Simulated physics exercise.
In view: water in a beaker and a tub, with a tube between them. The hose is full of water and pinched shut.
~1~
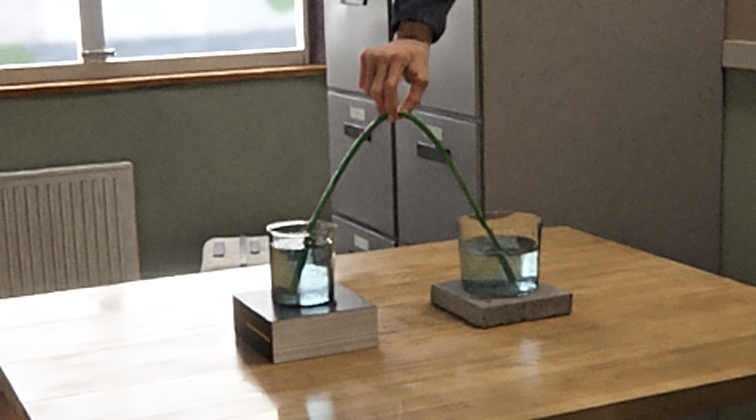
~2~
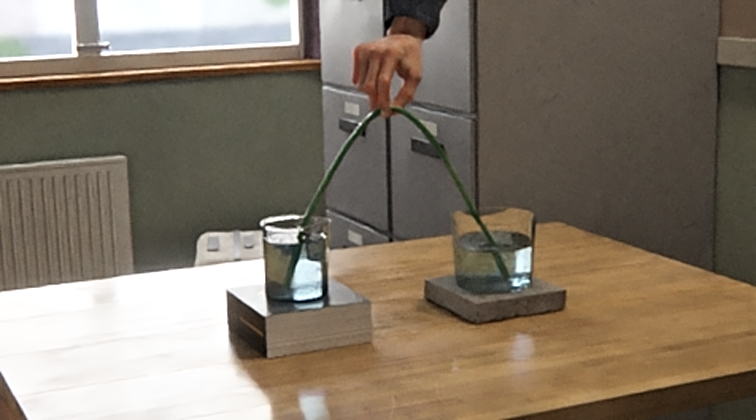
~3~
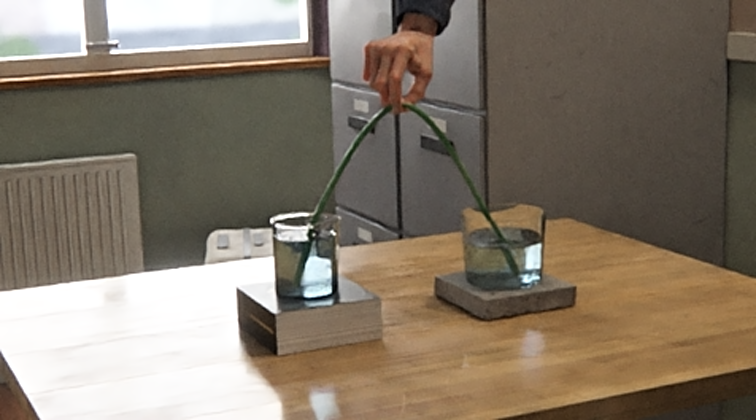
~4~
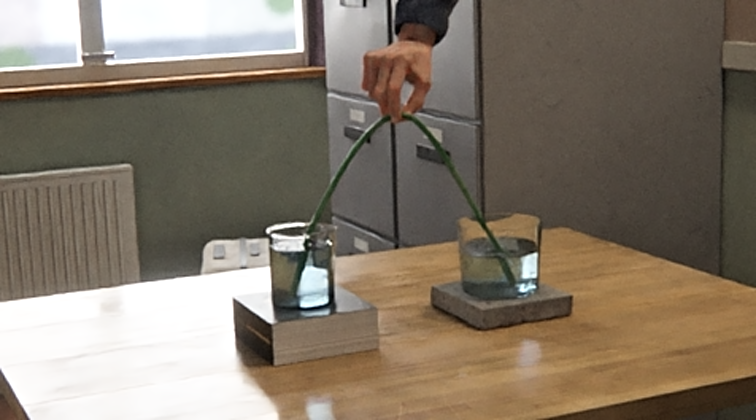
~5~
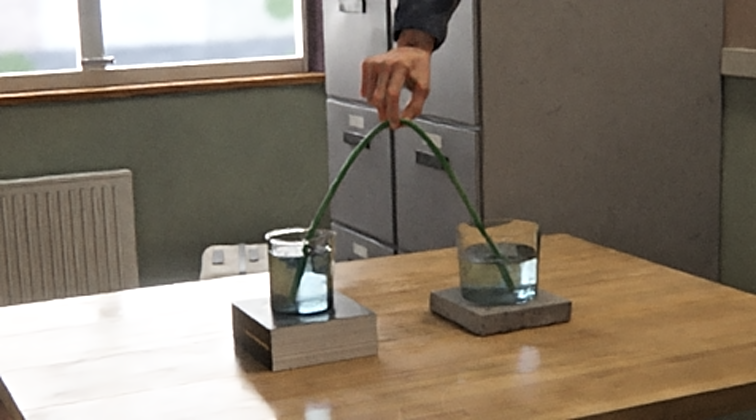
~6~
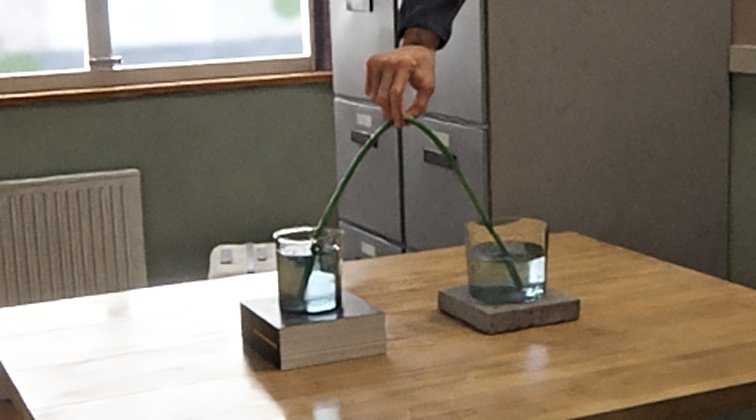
A hand stays almost still, pinching a green hose between two containers of water.
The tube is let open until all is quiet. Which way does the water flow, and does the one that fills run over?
Flow is towards the right one, and the taker stays below its rim.
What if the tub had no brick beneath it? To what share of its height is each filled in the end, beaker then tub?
First 25 %, second 85 %.
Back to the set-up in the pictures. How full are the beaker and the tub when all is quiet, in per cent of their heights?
In turn 45 and 75 per cent.
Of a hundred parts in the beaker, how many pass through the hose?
Some 40 per cent.
Shortly, the beaker is about two thirds full; the tub is about two thirds full.
Then, the beaker is about half full; the tub is about two thirds full.
At the finish, the beaker is about half full; the tub is about three quarters full; the two surfaces are level.
